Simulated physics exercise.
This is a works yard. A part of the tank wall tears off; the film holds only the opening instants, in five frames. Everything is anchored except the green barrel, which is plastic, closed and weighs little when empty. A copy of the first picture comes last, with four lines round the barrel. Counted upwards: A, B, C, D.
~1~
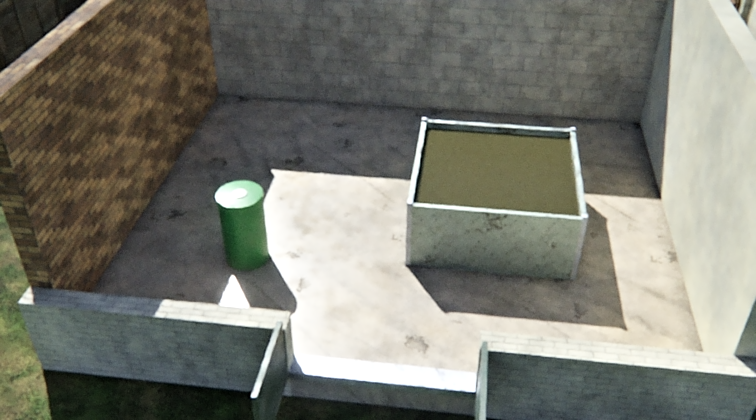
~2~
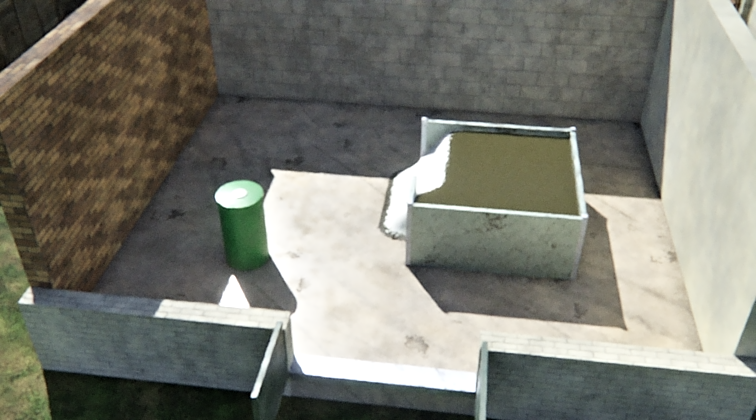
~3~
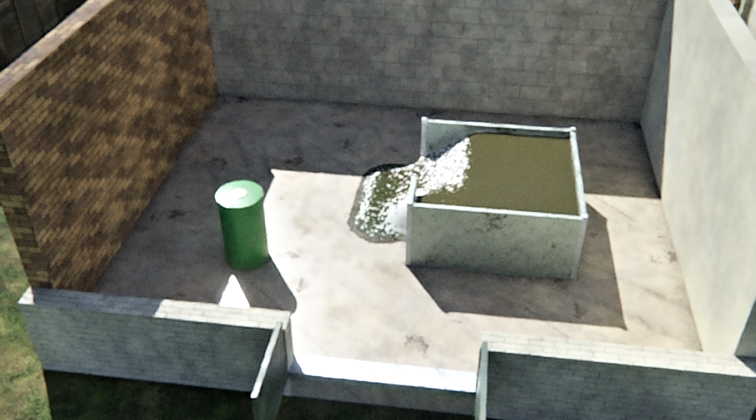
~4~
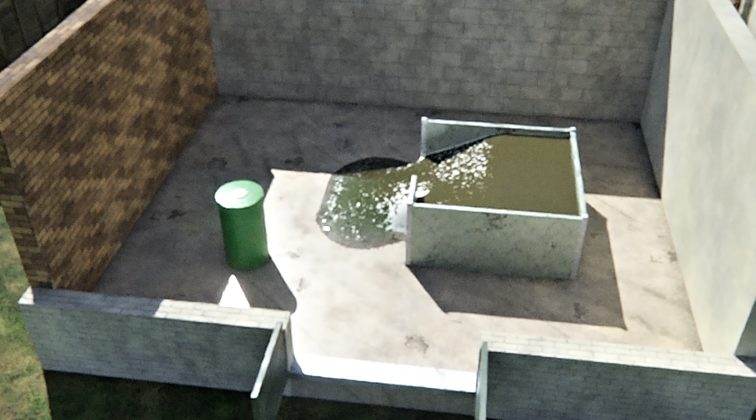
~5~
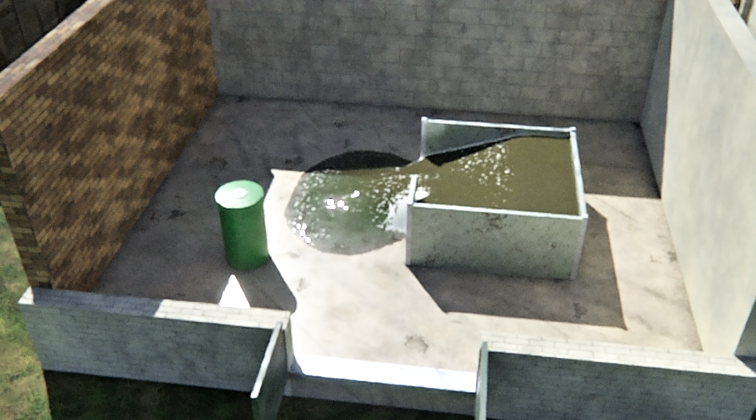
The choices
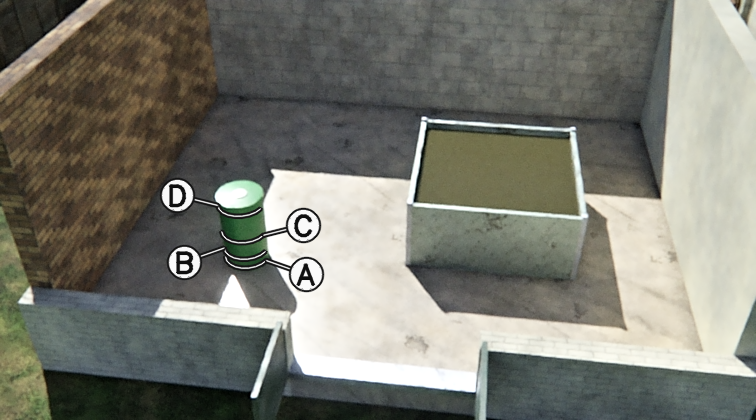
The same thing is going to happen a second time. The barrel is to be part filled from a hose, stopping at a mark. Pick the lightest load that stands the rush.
Level B just does it.
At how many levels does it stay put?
Three of them.
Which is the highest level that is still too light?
That is level A.
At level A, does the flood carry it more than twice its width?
Yes, it does.
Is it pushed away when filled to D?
No, not at all.
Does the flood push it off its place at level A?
Yes.
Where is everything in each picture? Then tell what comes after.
Lid of the green barrel at (240, 194); tank full, its middle at (496, 170); open gate at (384, 325), in the first picture.
In the second picture, 2 % of the ground wet, in view closest to the barrel at (390, 232).
In the third picture, 4 % of the ground wet, in view closest to the barrel at (363, 233).
In the fourth picture, 6 % of the ground wet, in view closest to the barrel at (335, 234).
Lid of the green barrel at (240, 194); 9 % of the ground wet, in view closest to the barrel at (307, 235), in the fifth picture.
On the marked copy, A at (241, 268); B at (240, 259); C at (238, 242); D at (234, 216); from the bottom up A, B, C, D.
For level A, it is pushed about 5 times its own width away.
For level B, it does not move.
For level C, it does not move.
For level D, it does not move.
